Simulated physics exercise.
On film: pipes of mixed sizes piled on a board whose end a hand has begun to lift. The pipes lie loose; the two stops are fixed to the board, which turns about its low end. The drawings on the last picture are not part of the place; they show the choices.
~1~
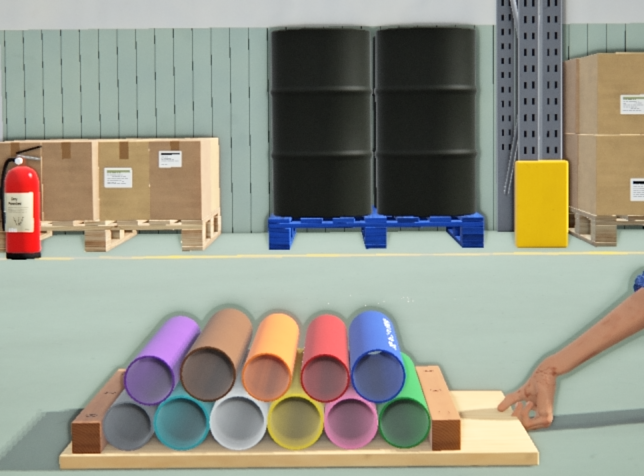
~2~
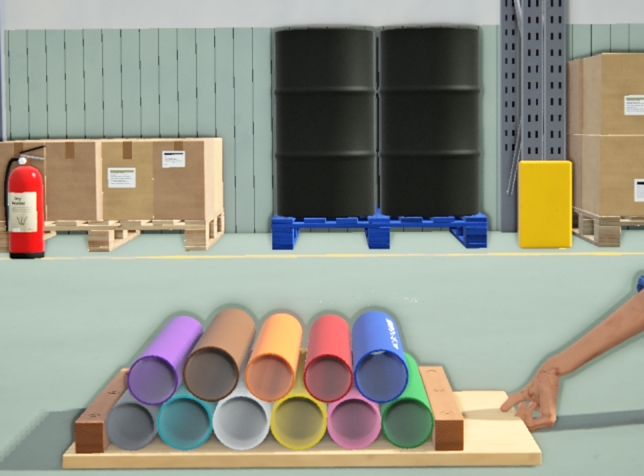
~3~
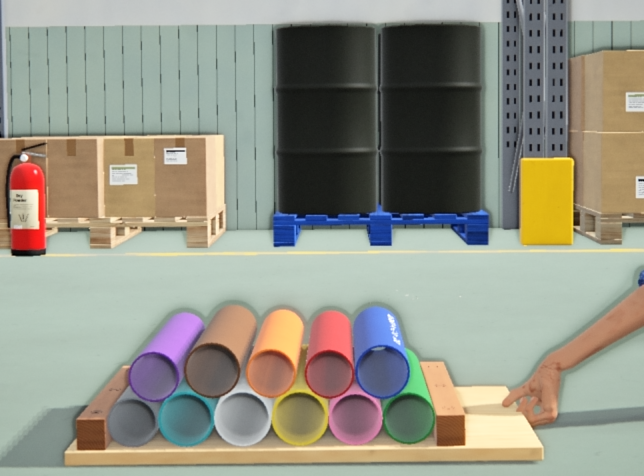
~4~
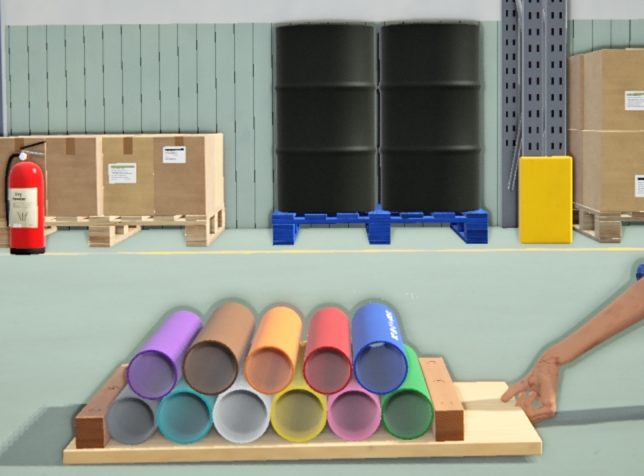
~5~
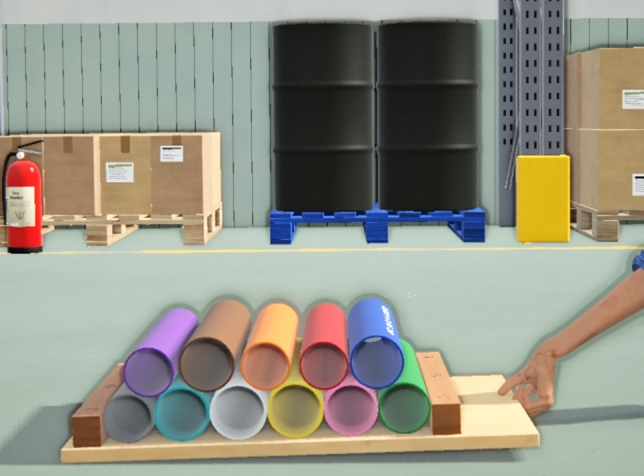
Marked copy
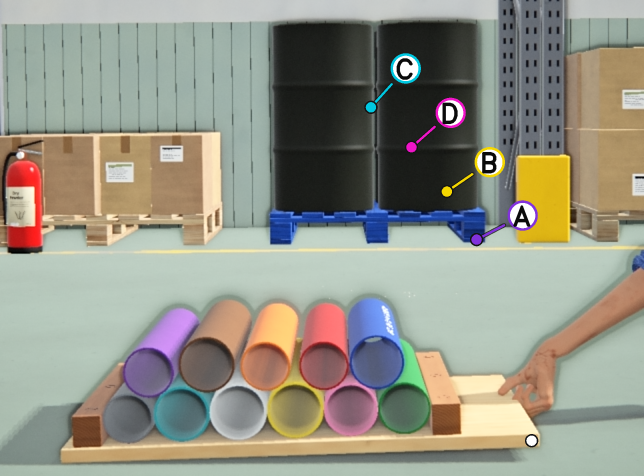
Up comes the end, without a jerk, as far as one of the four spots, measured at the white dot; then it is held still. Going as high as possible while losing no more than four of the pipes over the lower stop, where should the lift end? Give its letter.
The answer is mark A.
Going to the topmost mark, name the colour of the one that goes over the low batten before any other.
First is the purple one.
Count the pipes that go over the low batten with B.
It comes to five.
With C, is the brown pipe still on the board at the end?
No.
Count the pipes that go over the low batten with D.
At D the number is five.
On the marked copy, A at (476, 240); B at (447, 191); C at (371, 107); D at (411, 147); the white dot at (531, 441).
Taking A. A third of the way, board at 16°.
Two thirds of the way, board at 27°.
When it is over, board at 27°, one over the low batten (purple).
As for the rest, B five over the low batten; C five over the low batten; D five over the low batten.
